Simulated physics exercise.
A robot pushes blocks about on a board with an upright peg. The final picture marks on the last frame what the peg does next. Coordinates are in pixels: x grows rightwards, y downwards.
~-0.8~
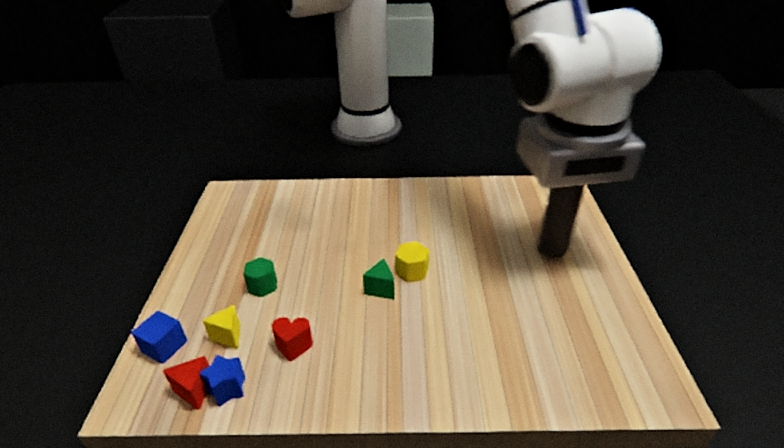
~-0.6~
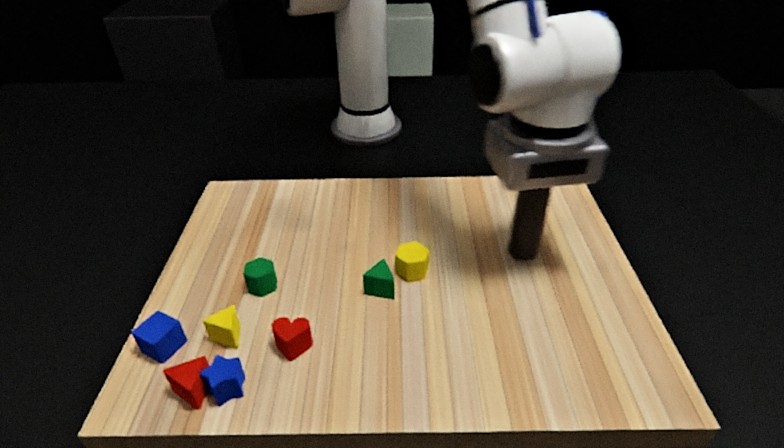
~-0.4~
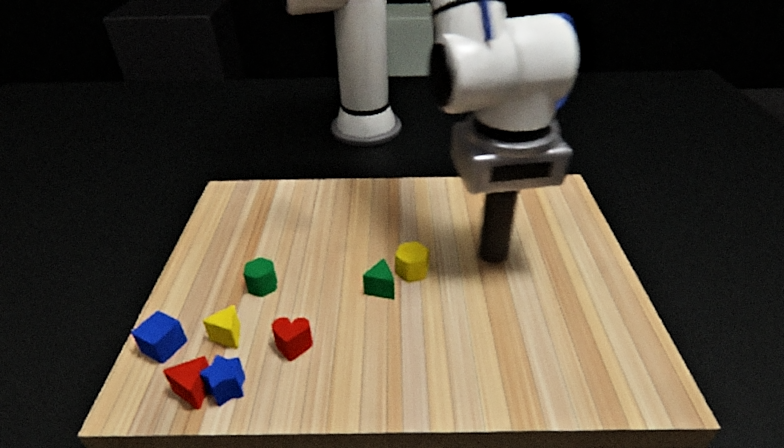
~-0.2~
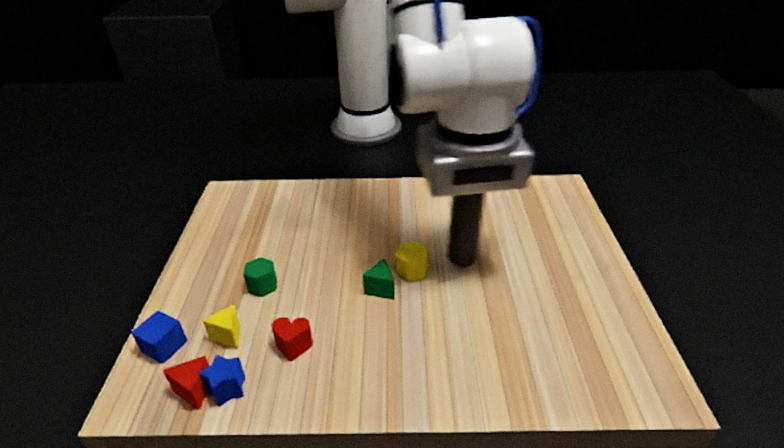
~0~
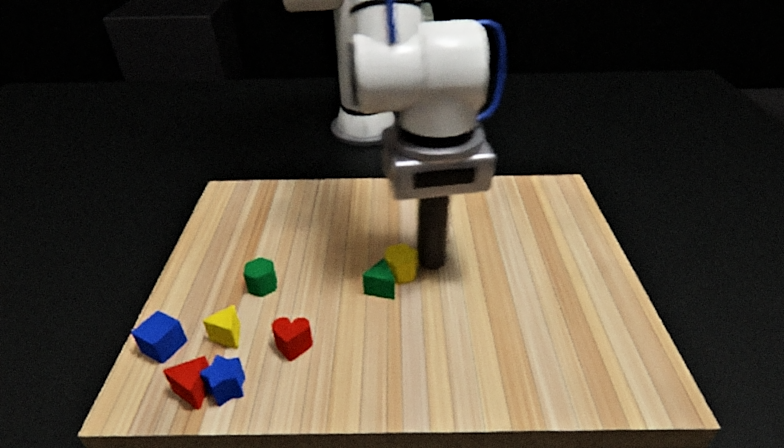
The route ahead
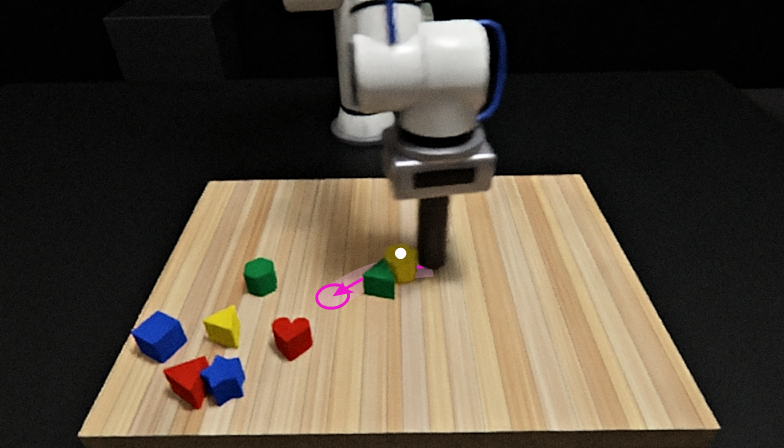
The clip opens on a wooden board scattered with small red, blue, green and yellow blocks, a robot arm holding a dark upright peg near the right side. The arm glides steadily left across the open board, then the peg nudges the yellow hexagonal block slightly left, close against the green three-sided block.
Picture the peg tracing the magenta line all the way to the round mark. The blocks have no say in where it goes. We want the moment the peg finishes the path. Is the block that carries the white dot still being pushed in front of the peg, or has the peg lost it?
I predict the peg still has it in front.
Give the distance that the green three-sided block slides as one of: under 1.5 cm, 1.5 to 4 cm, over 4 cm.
I reckon it covers between 1.5 and 4 cm.
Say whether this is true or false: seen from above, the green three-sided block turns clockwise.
It is false.
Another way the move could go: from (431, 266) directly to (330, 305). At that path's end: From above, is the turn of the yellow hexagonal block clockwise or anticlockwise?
It spins with the clock.
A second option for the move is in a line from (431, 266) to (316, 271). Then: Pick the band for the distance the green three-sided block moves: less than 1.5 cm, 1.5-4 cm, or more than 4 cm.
Once the path is done, the green three-sided block lies 1.5 to 4 cm from its present place.
The line goes from (431, 266) by way of (396, 269) and (363, 279) to (333, 296); the dot is on the yellow hexagonal block.
On the path given first. One third of the way, peg at (395, 263); green three-sided block at (364, 278), turned 80° anticlockwise; yellow hexagonal block at (364, 259).
Two thirds of the way, peg at (361, 274); green three-sided block at (363, 279), turned 90° anticlockwise; yellow hexagonal block at (328, 270), turned 15° anticlockwise.
At the end, peg at (332, 290); red heart-shaped block unmoved; green three-sided block at (362, 283), turned 110° anticlockwise; yellow hexagonal block at (295, 281).
